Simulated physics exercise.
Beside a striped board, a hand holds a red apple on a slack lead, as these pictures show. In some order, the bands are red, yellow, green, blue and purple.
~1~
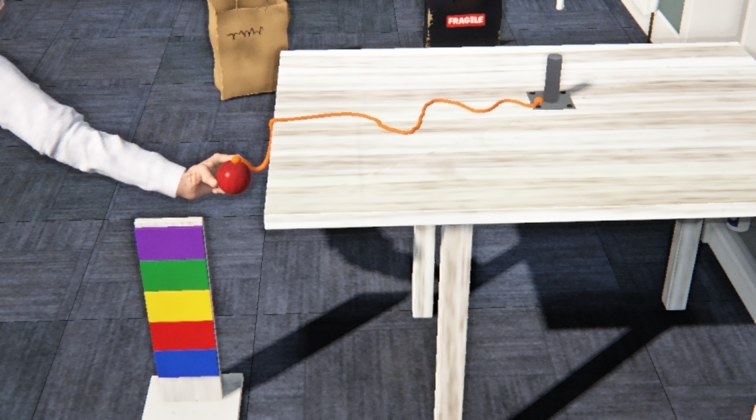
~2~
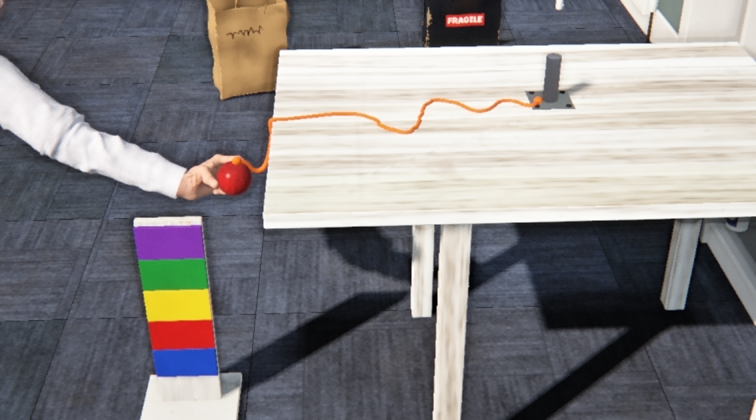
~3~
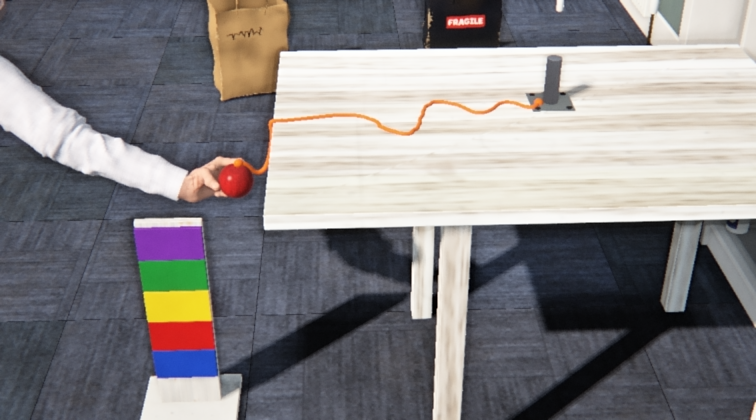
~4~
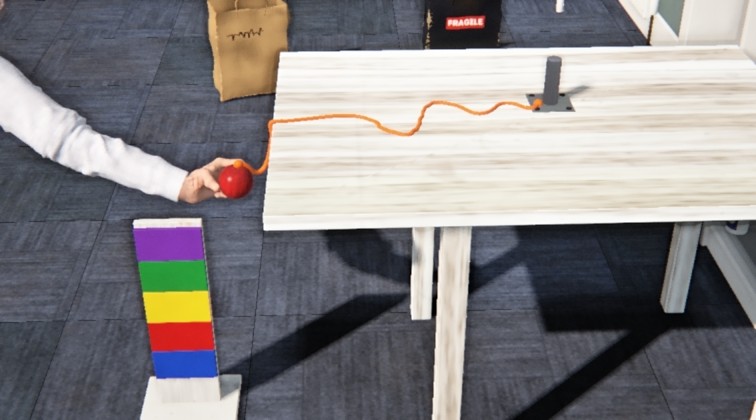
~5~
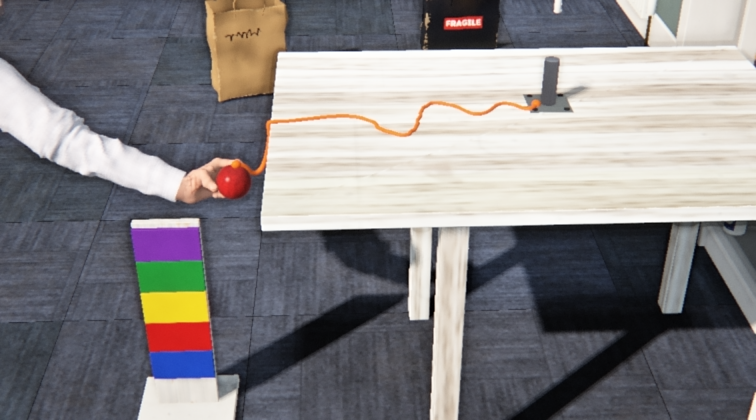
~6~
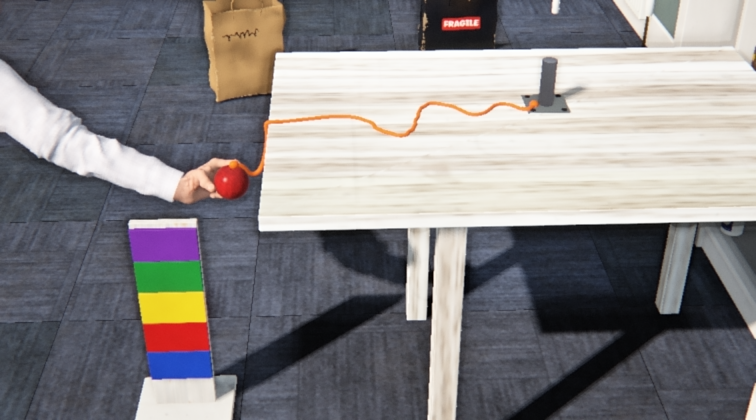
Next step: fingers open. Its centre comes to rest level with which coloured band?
With the yellow one.
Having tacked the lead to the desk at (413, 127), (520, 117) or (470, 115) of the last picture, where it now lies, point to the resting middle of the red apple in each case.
The places are (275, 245), (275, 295) and (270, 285).
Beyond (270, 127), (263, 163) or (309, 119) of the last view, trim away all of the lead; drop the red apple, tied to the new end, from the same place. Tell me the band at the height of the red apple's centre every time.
In order of the tries: Purple; then green; then above them all.
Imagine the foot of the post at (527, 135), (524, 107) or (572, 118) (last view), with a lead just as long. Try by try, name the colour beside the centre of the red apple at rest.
First try: Red; second try: Red; third try: Yellow.
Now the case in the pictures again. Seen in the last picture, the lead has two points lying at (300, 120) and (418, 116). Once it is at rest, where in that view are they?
At (271, 198) for the first, at (358, 119) for the second.
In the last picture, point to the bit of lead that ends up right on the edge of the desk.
Near (371, 123).
Soon after, apple near (306, 292); level with yellow.
After that, apple near (266, 305); level with yellow.
In the end, apple near (278, 304); level with yellow. Its middle rests at the yellow band.
